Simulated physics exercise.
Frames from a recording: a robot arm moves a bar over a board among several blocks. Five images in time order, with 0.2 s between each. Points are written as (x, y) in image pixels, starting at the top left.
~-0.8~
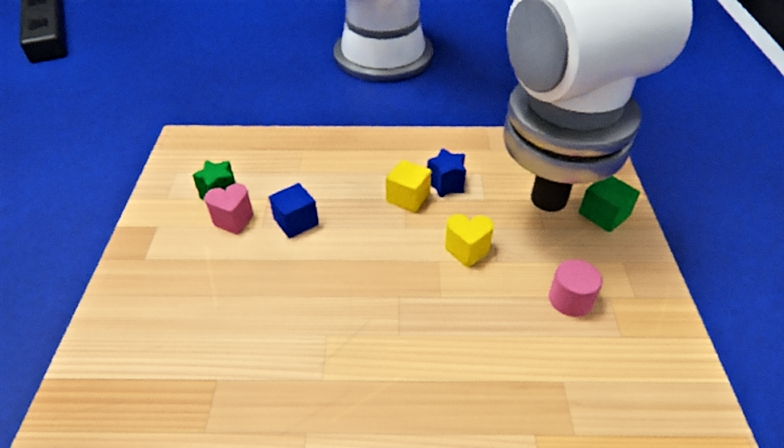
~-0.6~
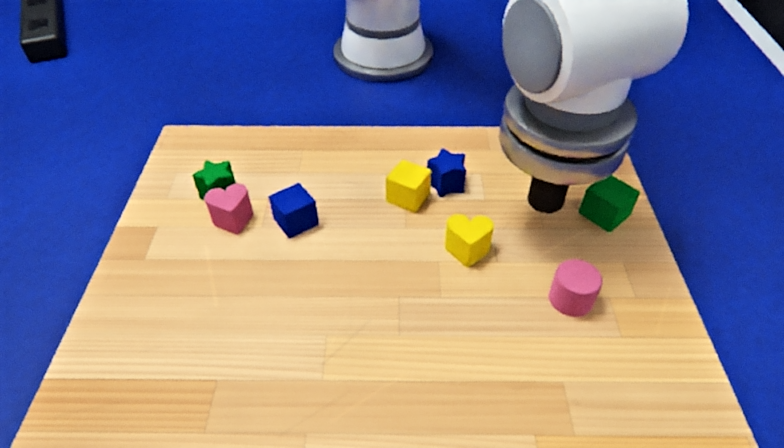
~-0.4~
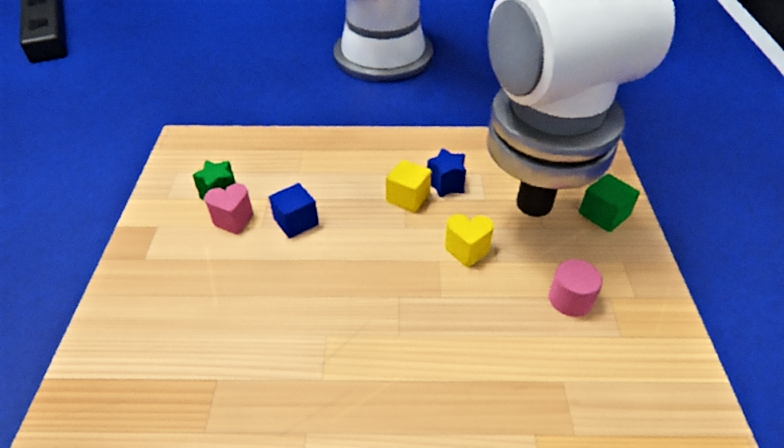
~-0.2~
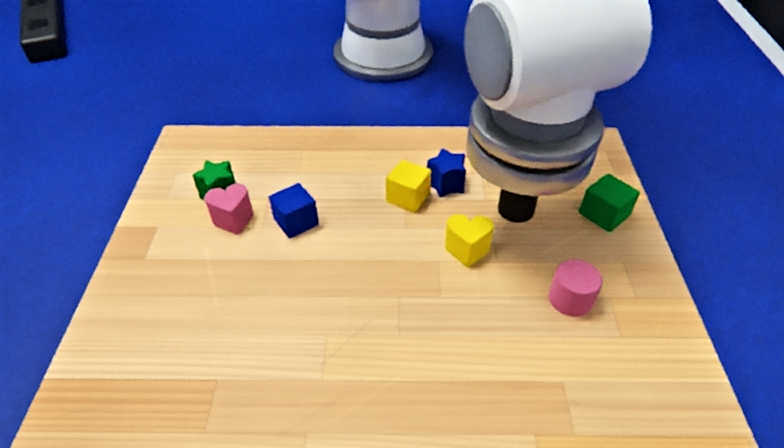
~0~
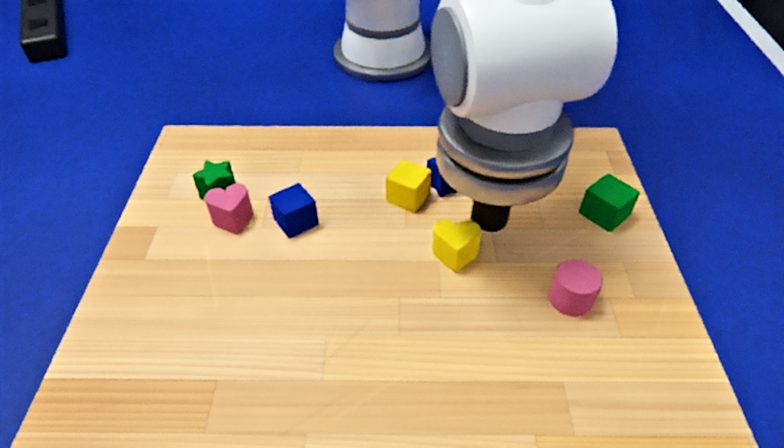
A white and grey robot arm with a short black bar at its lower end moves left over a light wooden board on a blue surface, seen from above by a still camera. Green, pink, blue and yellow blocks sit scattered across the board. The bar starts beside the green block at right, slides slowly, then faster, and nudges the yellow heart slightly left.
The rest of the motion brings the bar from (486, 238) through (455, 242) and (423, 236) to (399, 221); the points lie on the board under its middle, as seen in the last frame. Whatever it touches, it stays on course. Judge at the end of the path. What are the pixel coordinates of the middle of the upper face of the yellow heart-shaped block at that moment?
Final place: (417, 244).
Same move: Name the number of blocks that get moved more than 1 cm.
Blocks moved: One.
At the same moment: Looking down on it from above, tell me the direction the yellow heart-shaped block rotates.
It turns counter-clockwise.
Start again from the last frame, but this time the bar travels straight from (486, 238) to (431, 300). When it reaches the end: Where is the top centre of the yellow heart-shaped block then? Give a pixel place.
The middle of its upper face will lie at (403, 259).
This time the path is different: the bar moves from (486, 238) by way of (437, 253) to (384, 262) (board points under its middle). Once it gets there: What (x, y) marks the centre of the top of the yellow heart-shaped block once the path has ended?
If I read the scene right, the answer is (369, 271).
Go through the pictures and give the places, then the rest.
The first picture shows bar's lower end at (548, 201); yellow four-sided block at (409, 173); yellow heart-shaped block at (470, 226).
The second picture shows bar at (545, 202); blocks still.
The third picture shows bar at (534, 206); blocks still.
The fourth picture shows bar at (516, 212); blocks still.
The fifth picture shows bar at (489, 220); yellow four-sided block at (409, 173); yellow heart-shaped block at (458, 231).
The first path, step by step. One third of the way, bar at (455, 225); yellow heart-shaped block at (428, 242), turned 20° anticlockwise.
Two thirds of the way, bar at (424, 218); yellow heart-shaped block at (417, 244), turned 45° anticlockwise.
At the end, bar at (399, 203); yellow four-sided block still; yellow heart-shaped block at (417, 244), turned 45° anticlockwise.
